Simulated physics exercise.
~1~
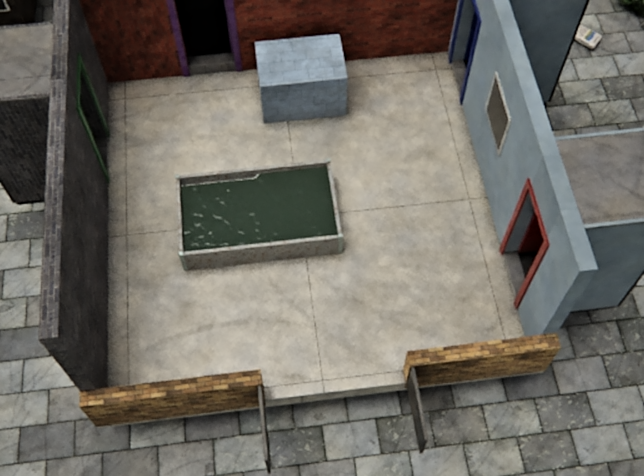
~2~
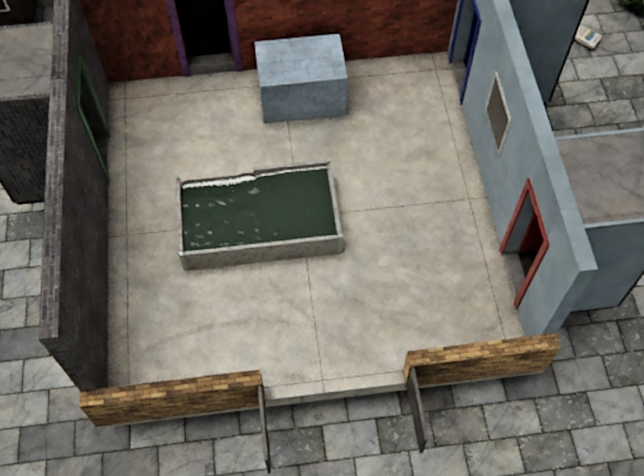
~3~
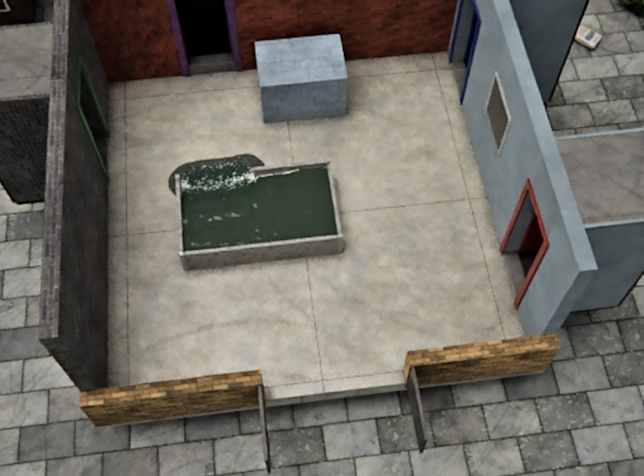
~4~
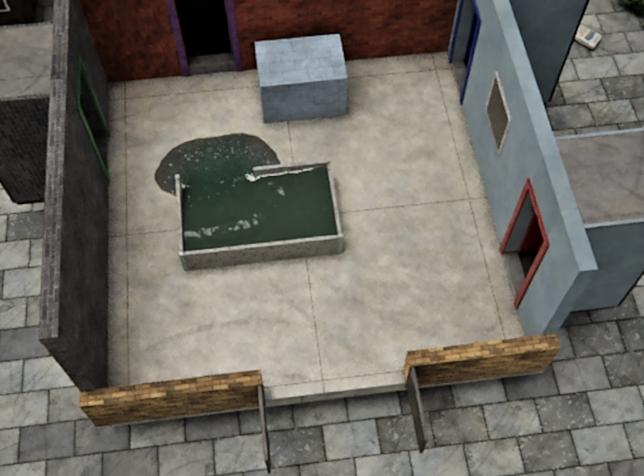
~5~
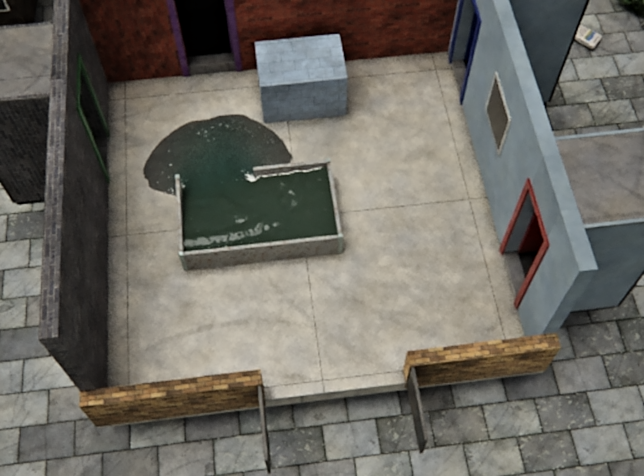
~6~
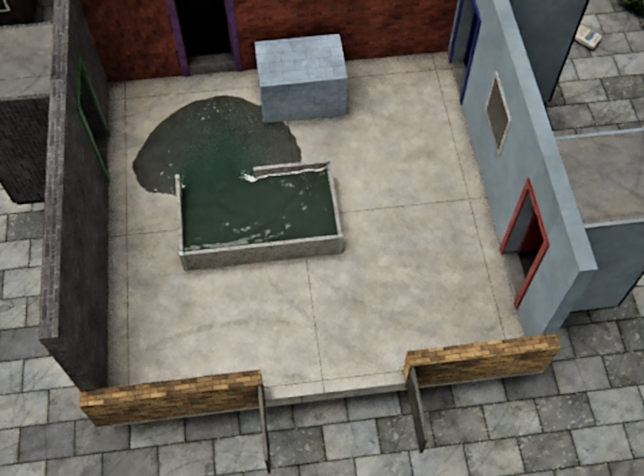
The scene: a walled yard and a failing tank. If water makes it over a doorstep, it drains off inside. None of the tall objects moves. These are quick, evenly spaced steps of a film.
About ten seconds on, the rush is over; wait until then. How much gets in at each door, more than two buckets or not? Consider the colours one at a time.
At the end, I expect the blue door to stay within two buckets. I expect the red door to stay within two buckets. I expect the green door to go over the limit. I expect the purple door to stay within two buckets.
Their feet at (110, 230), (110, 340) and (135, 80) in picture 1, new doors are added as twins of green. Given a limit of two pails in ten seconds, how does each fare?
The three doors, in turn: Is short of it, is short of it, is beyond it.
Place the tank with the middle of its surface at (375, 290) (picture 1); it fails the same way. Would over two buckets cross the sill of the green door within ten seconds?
Result for green: It doesn't reach it.
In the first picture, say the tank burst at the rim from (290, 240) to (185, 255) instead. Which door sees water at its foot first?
It's the green-painted one.
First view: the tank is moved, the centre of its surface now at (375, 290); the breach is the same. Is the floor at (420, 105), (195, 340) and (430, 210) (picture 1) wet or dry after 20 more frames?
Hit, spared, spared.
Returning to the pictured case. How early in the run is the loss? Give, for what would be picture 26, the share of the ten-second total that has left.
Approximately 20 %.
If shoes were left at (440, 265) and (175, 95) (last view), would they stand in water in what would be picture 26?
As listed: Dry, covered.
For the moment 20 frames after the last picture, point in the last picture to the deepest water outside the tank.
My pick is (196, 108).
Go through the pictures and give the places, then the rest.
Still water in the open tank at (257, 208), in the first picture.
The front is at a hidden place, out from the gap on the open tank's far side, in the second picture.
The front is at (256, 162), out from the gap on the open tank's far side, in the third picture.
The front is at (254, 141), out from the gap on the open tank's far side, in the fourth picture.
The front is at (239, 119), out from the gap on the open tank's far side, in the fifth picture.
Water pours out on the open tank's far side and has run to (230, 99), in the sixth picture.
A moment on, water covers 20 % of the floor; the blue door not reached, the red door not reached, the green door not reached, the purple door wet at the sill, nothing in.
Next, water covers 25 % of the floor; the blue door not reached, the red door not reached, the green door under two buckets in, the purple door wet at the sill, nothing in.
Then, water covers 25 % of the floor; the blue door wet at the sill, nothing in, the red door not reached, the green door under two buckets in, the purple door wet at the sill, nothing in.
Later, water covers 55 % of the floor; the blue door under two buckets in, the red door not reached, the green door over two buckets in, the purple door wet at the sill, nothing in.
In the end, water covers 80 % of the floor; the blue door under two buckets in, the red door wet at the sill, nothing in, the green door over two buckets in, the purple door wet at the sill, nothing in.
